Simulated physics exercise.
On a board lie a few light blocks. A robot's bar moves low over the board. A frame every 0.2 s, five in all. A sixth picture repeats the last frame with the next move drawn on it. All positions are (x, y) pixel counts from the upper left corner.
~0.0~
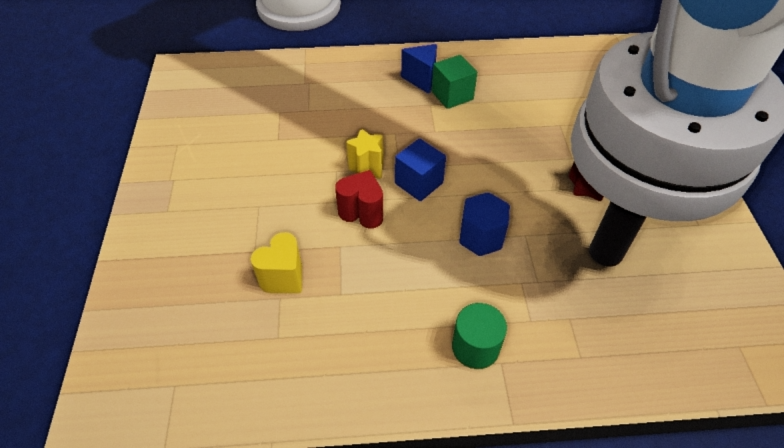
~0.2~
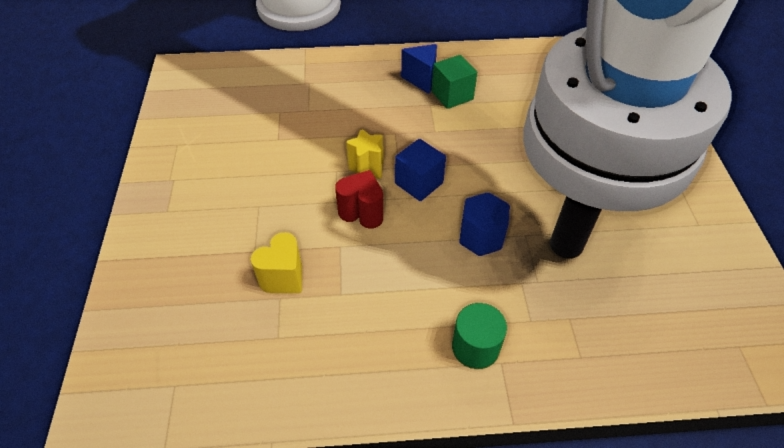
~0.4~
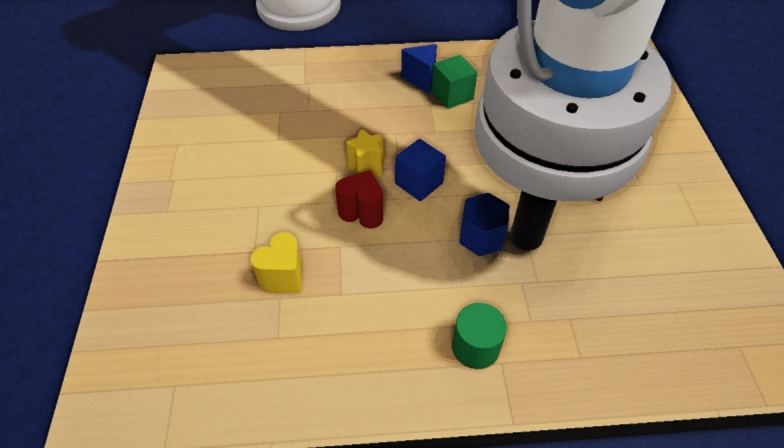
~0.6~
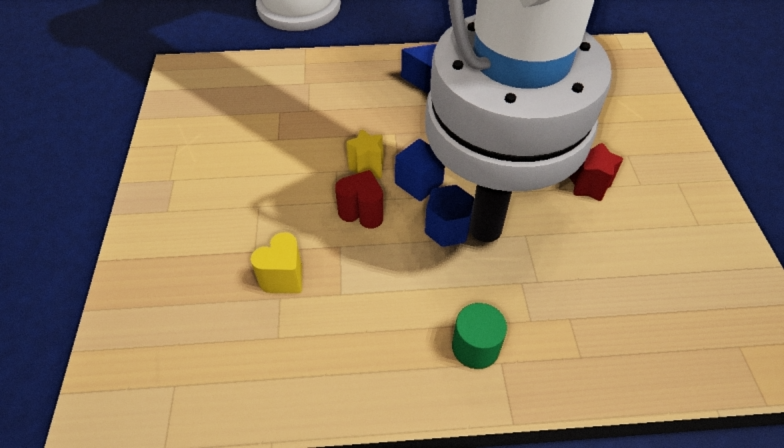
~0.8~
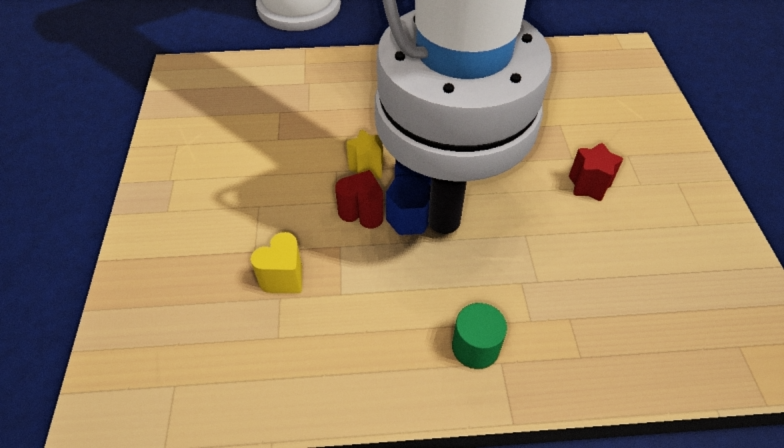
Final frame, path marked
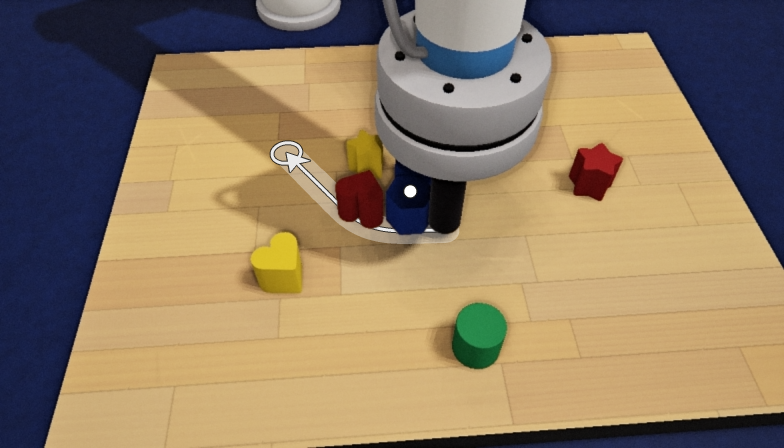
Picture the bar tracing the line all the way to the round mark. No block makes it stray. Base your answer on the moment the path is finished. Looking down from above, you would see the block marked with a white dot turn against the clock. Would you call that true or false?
My answer: True.
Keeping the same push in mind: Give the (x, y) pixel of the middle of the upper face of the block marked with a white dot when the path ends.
Most likely (244, 134).
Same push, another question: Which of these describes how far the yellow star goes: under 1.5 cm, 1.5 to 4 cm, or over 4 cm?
It falls in the under 1.5 cm band.
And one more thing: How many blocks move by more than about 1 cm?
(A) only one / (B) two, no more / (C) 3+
B: Two, no more.
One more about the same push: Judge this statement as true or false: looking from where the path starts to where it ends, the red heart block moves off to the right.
That statement is not accurate.
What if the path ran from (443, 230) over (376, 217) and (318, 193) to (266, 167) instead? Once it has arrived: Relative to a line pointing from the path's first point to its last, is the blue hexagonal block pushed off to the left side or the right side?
That block drifts left.
The line goes from (443, 230) through (372, 227) and (324, 190) to (286, 153); the dot is on the blue hexagonal block.
What follows on the original path. One third of the way, bar at (371, 218); red heart block at (301, 169), turned 30° clockwise; blue hexagonal block at (338, 184), turned 15° clockwise.
Two thirds of the way, bar at (323, 181); red heart block at (247, 154), turned 30° clockwise; blue hexagonal block at (284, 157), turned 25° anticlockwise.
At the end, bar at (285, 144); red heart block at (212, 154), turned 20° anticlockwise; yellow star unmoved; blue hexagonal block at (244, 134), turned 75° anticlockwise.
